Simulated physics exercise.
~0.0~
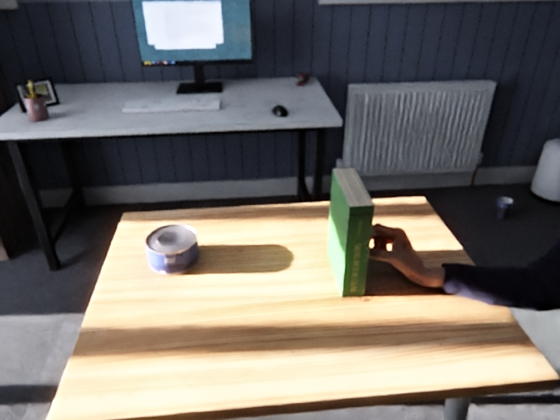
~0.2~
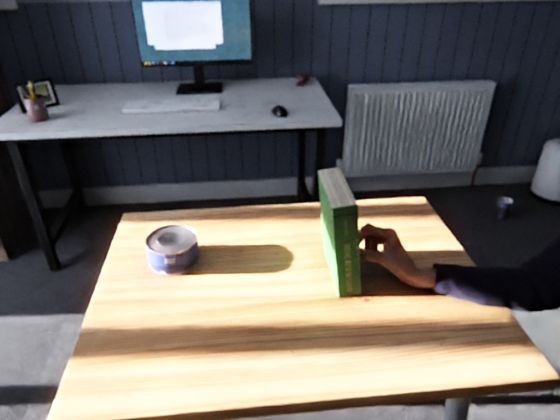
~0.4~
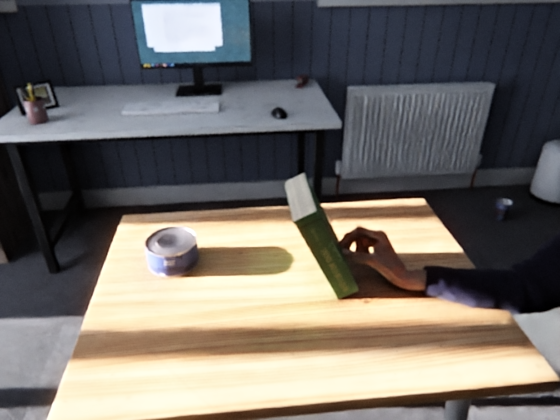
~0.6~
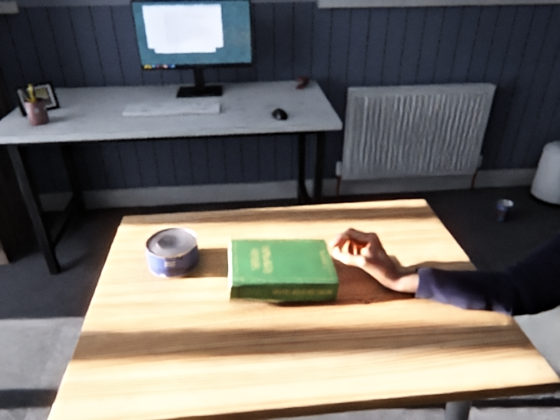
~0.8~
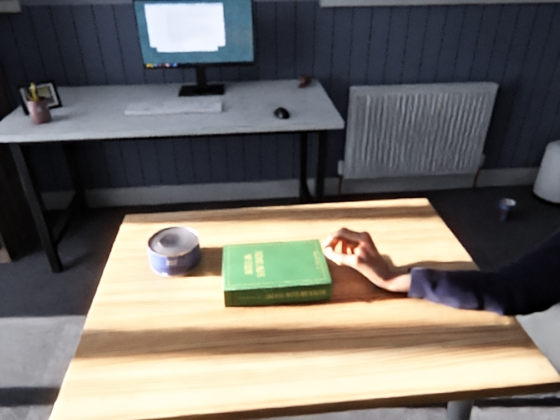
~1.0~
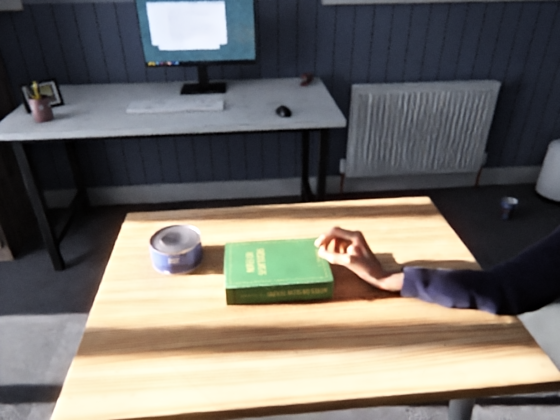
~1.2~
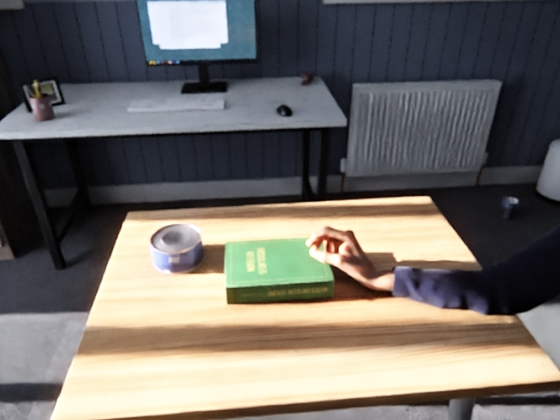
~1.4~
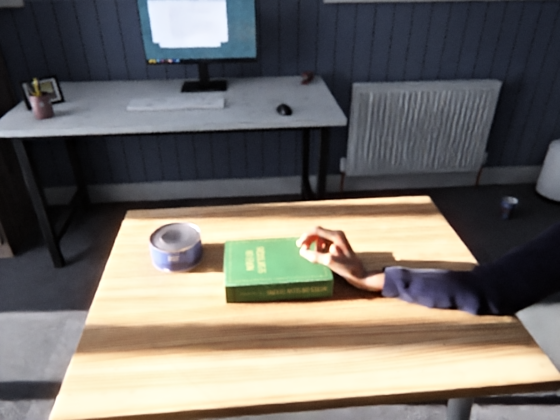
A hand pushed a standing green book leftward on a wooden table until it leaned and toppled onto its side, landing near a round blue tub. The tub stayed upright in place, and the book was left lying flat with the hand over its right end.
